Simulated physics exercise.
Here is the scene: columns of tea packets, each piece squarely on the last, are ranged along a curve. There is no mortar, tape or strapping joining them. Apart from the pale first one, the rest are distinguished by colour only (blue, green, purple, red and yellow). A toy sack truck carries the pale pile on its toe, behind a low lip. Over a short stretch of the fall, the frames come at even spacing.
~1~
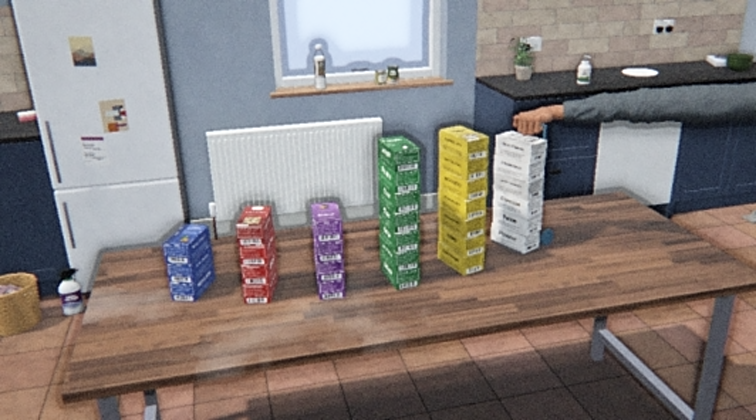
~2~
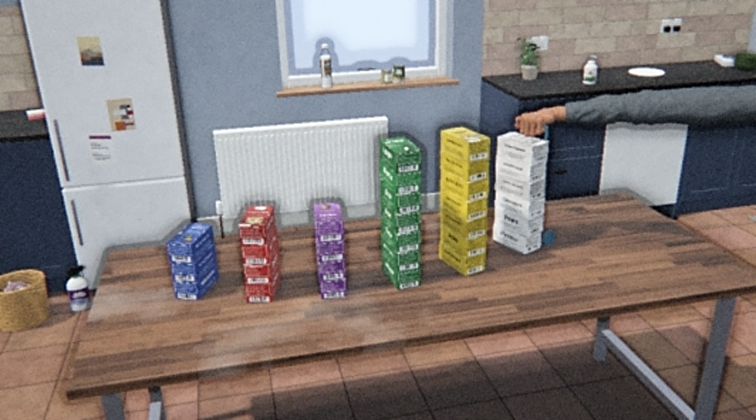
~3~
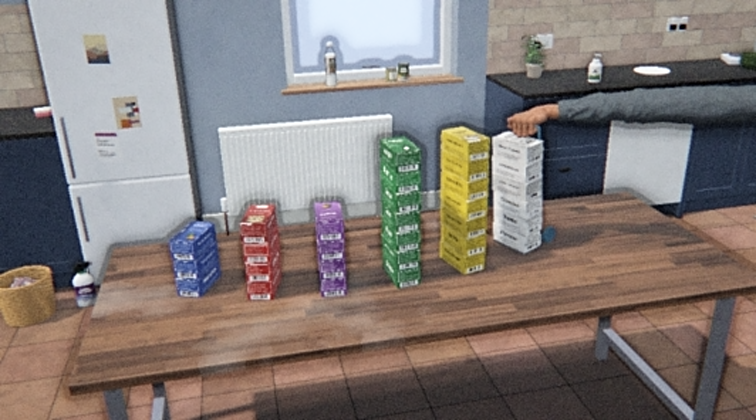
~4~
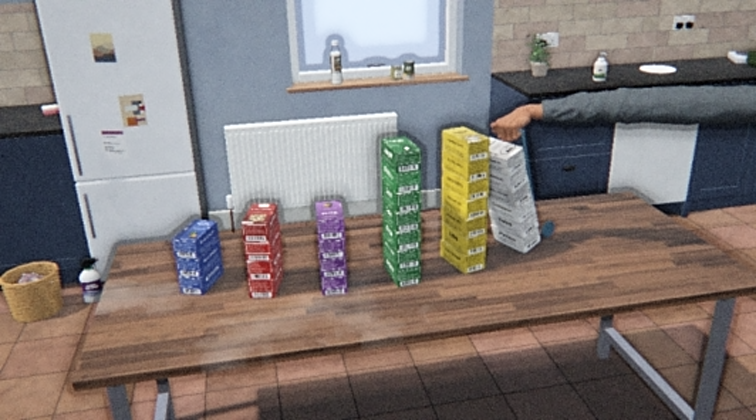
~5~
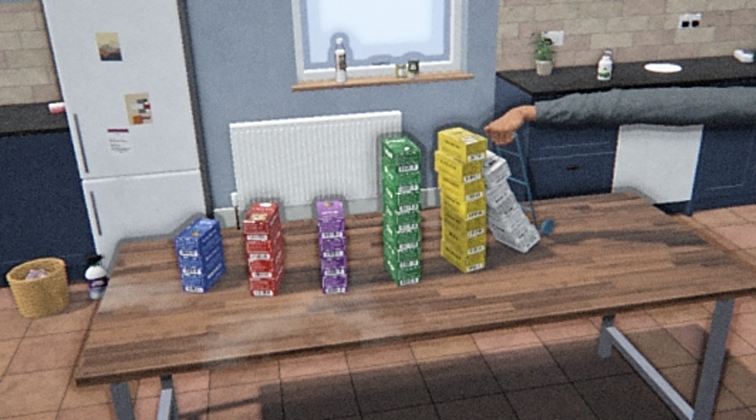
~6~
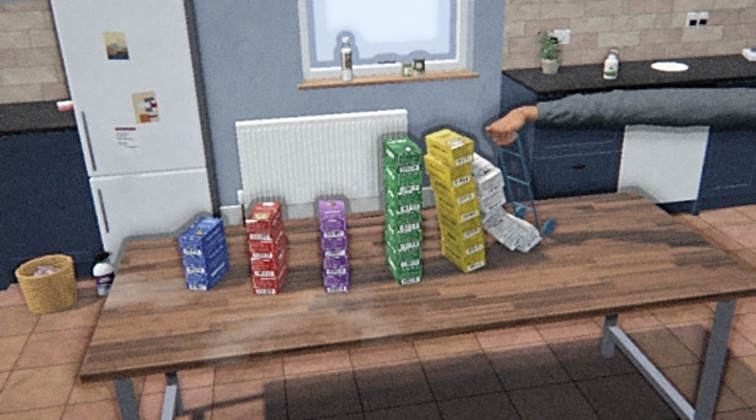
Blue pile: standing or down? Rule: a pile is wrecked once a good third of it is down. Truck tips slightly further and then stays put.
Down.
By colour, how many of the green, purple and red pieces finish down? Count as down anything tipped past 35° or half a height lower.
In the end the numbers are green 6, purple 3 and red 3.
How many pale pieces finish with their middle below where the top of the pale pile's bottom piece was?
Counting them up gives 3.
Soon after the last picture, 6 of the pale pile down; none of the 3 blue packets down (0 of 25 in all colours); top blue packet unmoved; top yellow packet leaning clearly.
A little later, 6 of the pale pile down; none of the 3 blue packets down (9 of 25 in all colours); top blue packet unmoved; top yellow packet leaning well over, some two heights lower.
Later still, 6 of the pale pile down; none of the 3 blue packets down (17 of 25 in all colours); top blue packet unmoved; top green packet on its side.
After that, 6 of the pale pile down; 3 of the 3 blue packets down (22 of 25 in all colours); top blue packet on its side; top yellow packet upside down.
At rest, 6 of the pale pile down; 3 of the 3 blue packets down (22 of 25 in all colours); top blue packet on its side; top yellow packet upside down. As the last picture would show them, middles, top blue packet near (147, 259), top yellow packet near (274, 338).
